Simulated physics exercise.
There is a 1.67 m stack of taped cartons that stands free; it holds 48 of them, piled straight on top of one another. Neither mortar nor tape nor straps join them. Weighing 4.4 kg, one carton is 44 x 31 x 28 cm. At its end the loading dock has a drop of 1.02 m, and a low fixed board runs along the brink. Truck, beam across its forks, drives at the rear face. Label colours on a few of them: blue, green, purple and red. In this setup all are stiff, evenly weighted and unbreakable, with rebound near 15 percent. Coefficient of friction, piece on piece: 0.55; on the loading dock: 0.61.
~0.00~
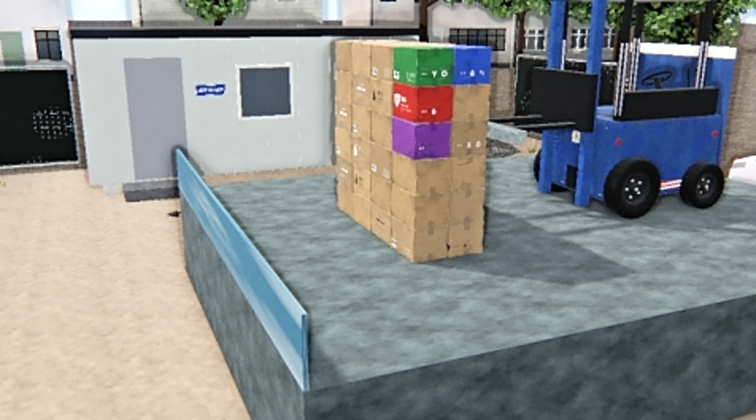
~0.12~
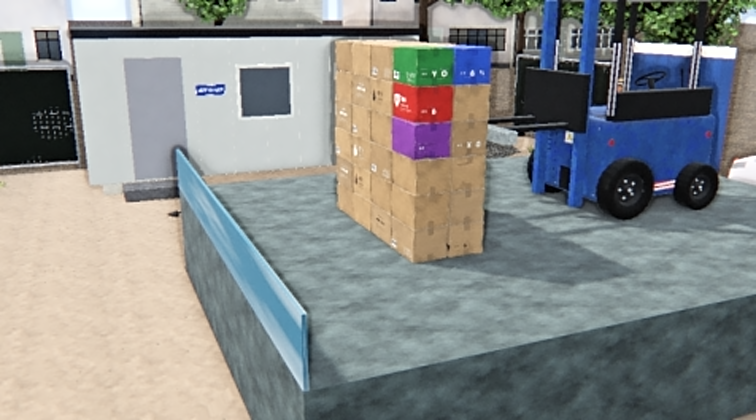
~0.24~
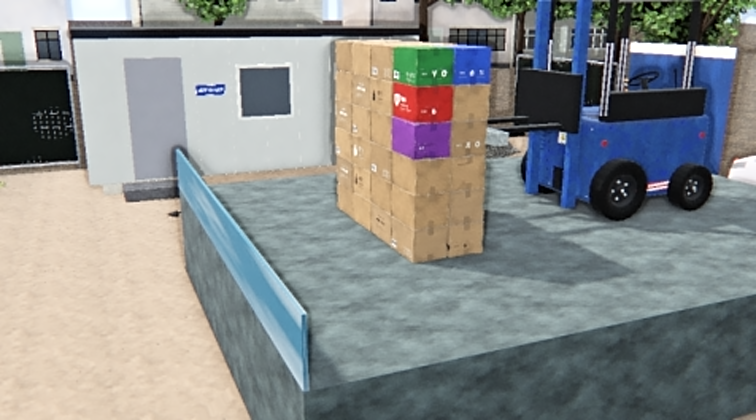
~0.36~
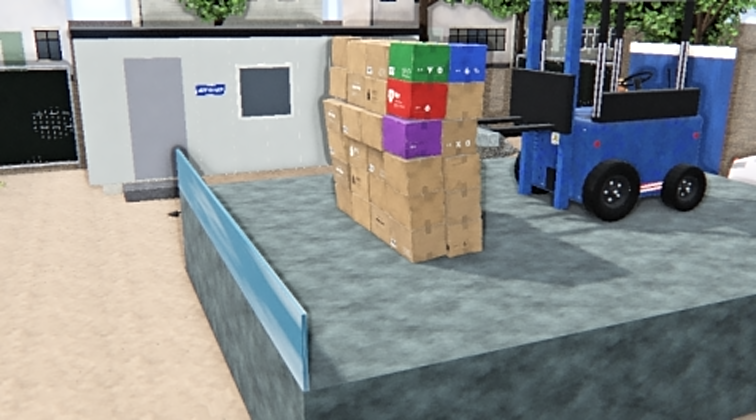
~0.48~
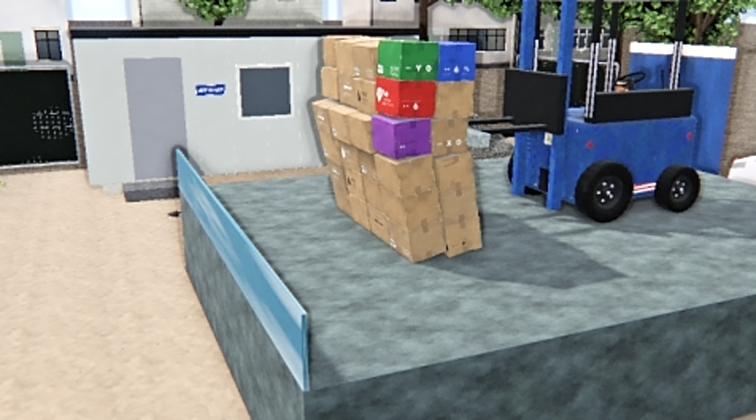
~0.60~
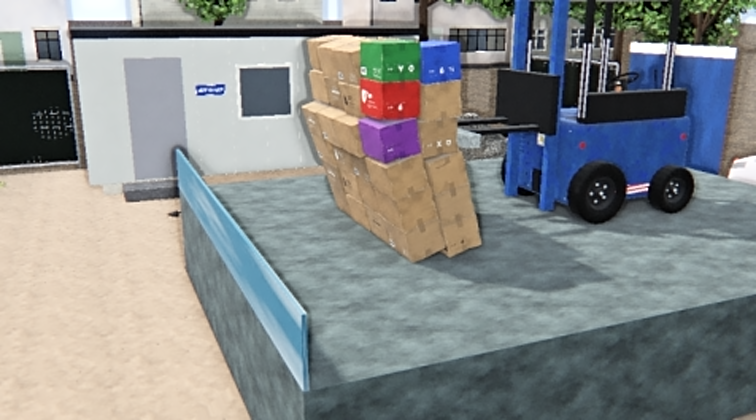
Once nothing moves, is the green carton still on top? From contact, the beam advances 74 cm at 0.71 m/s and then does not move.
No.
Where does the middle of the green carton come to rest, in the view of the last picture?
In the last picture it comes to a stop at about (96, 405).
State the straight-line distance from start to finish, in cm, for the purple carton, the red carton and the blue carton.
Here purple ends up 150 centimetres away, red 160 centimetres and blue 170 centimetres.
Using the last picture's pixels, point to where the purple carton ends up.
Near pixel (269, 248).
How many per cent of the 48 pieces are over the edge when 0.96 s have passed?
0 per cent.
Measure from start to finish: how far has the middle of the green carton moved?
Close to 355 cm, in a straight line.
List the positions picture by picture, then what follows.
In the first picture (pixels give the middle of a visible side), beam (519, 138) 16 cm from the stack; green carton (436, 67); blue carton (474, 66); purple carton (433, 141); none has stirred.
Beam (510, 139) 7 cm from the stack; green carton (436, 67), in the second picture.
Beam (501, 140) 14 mm in; green carton (436, 67), in the third picture.
Beam (491, 140) 10 cm in; green carton (432, 64) 46 mm from its place; purple carton (424, 140) 8 cm from its place; steepest lean 6°, the carton at (340, 173); movement in 39 of them, in the fourth picture.
Beam (482, 141) 18 cm in; green carton (420, 62) 14 cm from its place; purple carton (413, 139) 4° from how it stood; steepest lean 12°, the carton at (329, 147); movement in 39 of them, in the fifth picture.
Beam (472, 142) 27 cm in; green carton (402, 62) 28 cm from its place; purple carton (401, 141) 11° from how it stood; blue carton (443, 64) 5° from how it stood; steepest lean 18°, the carton at (341, 201); movement in 44 of them, in the sixth picture.
After 0.74 s, none of the 48 cartons over the edge, 45 disturbed; green carton 10° from how it stood; purple carton 24° from how it stood.
After 0.96 s, none of the 48 cartons over the edge, 45 disturbed; green carton 41° from how it stood, 24 cm lower; red carton 41° from how it stood, 18 cm lower.
After 1.20 s, none of the 48 cartons over the edge, 45 disturbed; green carton 65° from how it stood, 88 cm lower; purple carton 69° from how it stood, 58 cm lower.
After 1.66 s, 4 of the 48 cartons over the edge; green carton on its side; purple carton 57° from how it stood, 77 cm lower.
In the end (3.2 s), 5 of the 48 cartons over the edge; green carton on its side; purple carton 57° from how it stood, 77 cm lower; blue carton 57° from how it stood, 66 cm lower. From the last view, middles, green carton near (96, 405), purple carton near (269, 248).
